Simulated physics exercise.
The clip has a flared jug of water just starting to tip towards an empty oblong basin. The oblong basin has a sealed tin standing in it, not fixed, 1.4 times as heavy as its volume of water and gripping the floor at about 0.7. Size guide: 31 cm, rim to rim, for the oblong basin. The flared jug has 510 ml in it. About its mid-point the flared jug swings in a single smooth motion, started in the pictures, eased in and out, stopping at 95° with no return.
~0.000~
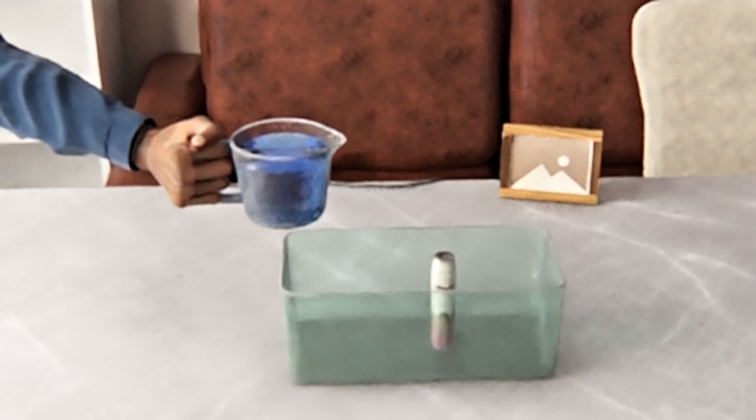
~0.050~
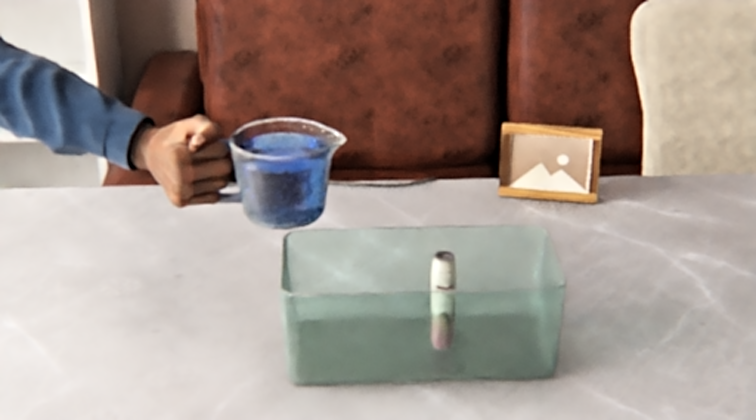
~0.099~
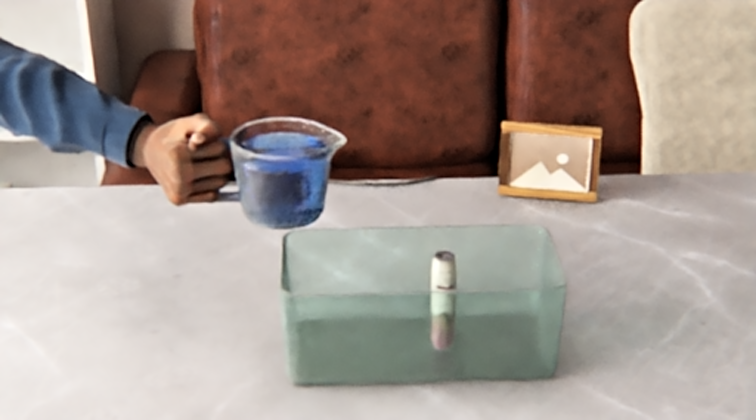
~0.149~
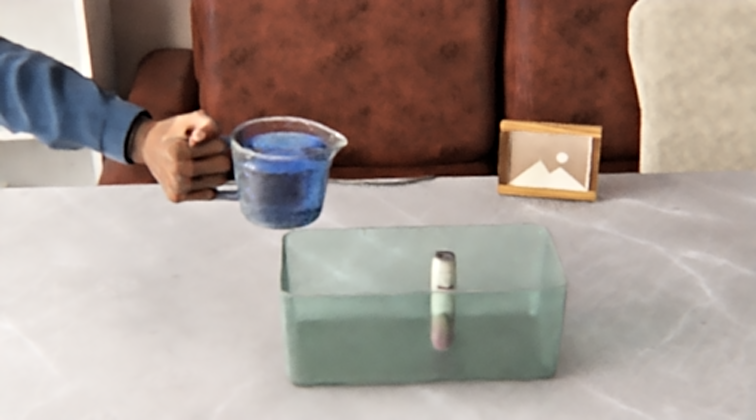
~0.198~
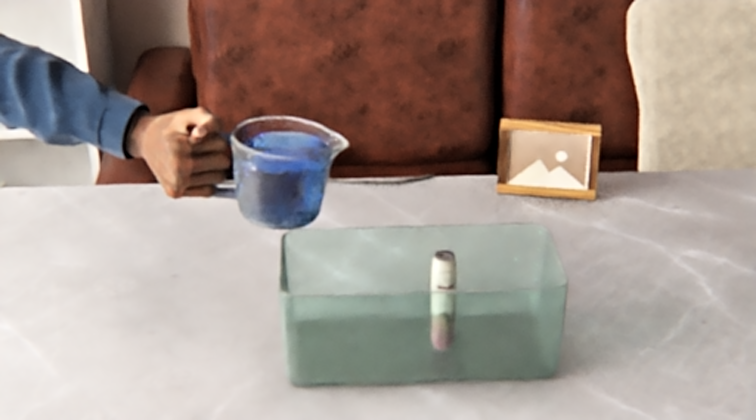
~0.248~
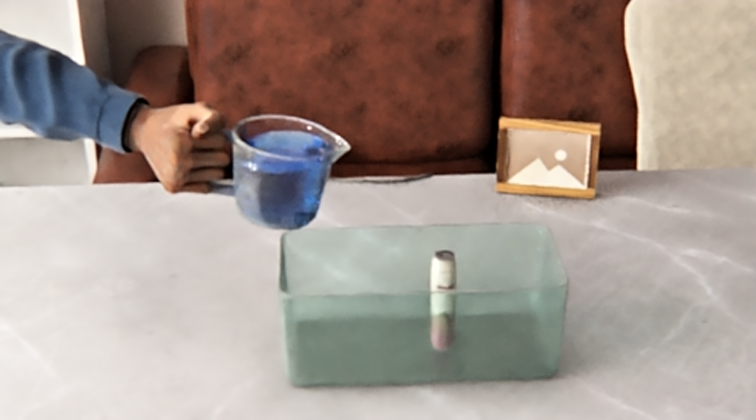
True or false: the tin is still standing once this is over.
True.
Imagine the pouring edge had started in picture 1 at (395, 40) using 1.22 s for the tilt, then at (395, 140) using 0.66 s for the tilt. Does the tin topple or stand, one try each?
In the first try it remains standing; in the second it comes down.
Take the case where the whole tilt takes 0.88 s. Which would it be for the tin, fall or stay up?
Then the tin does not tip.
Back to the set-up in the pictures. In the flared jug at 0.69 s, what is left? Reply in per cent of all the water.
Near 74 in a hundred.
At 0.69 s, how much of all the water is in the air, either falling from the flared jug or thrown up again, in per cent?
Roughly 16 %.
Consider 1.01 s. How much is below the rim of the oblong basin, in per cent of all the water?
Some 66 per cent.
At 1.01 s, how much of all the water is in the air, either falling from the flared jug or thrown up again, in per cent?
Something like 12 per cent is in the air then.
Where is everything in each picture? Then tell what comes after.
In the first frame, it leans 0°; its right rim is at (346, 139); the water meets the walls at (237, 149) and (331, 148); the oblong basin's rim runs from (283, 263) to (555, 257); the tin's top is at (444, 260).
In the second frame, it leans 0°; its right rim is at (346, 139); the water meets the walls at (236, 149) and (331, 147).
In the third frame, it leans 2°; its right rim is at (346, 139); the water meets the walls at (236, 148) and (330, 147).
In the fourth frame, it leans 3°; its right rim is at (347, 141); the water meets the walls at (236, 148) and (331, 147).
In the fifth frame, it leans 6°; its right rim is at (348, 143); the water meets the walls at (236, 148) and (333, 147).
In the sixth frame, it leans 9°; its right rim is at (350, 146); the water meets the walls at (236, 148) and (336, 147).
By 0.69 s the tilt is 57° and 74 per cent is still to pour; the tin stands where it began.
By 1.01 s the tilt is 88° and 21 per cent is still to pour; the tin stands where it began.
By 1.35 s the tilt is 95° and 2 per cent is still to pour; the tin stands where it began.
By 1.72 s the tilt is 95° and 0 per cent is still to pour; the tin stands where it began.
At rest the tin stands where it began.
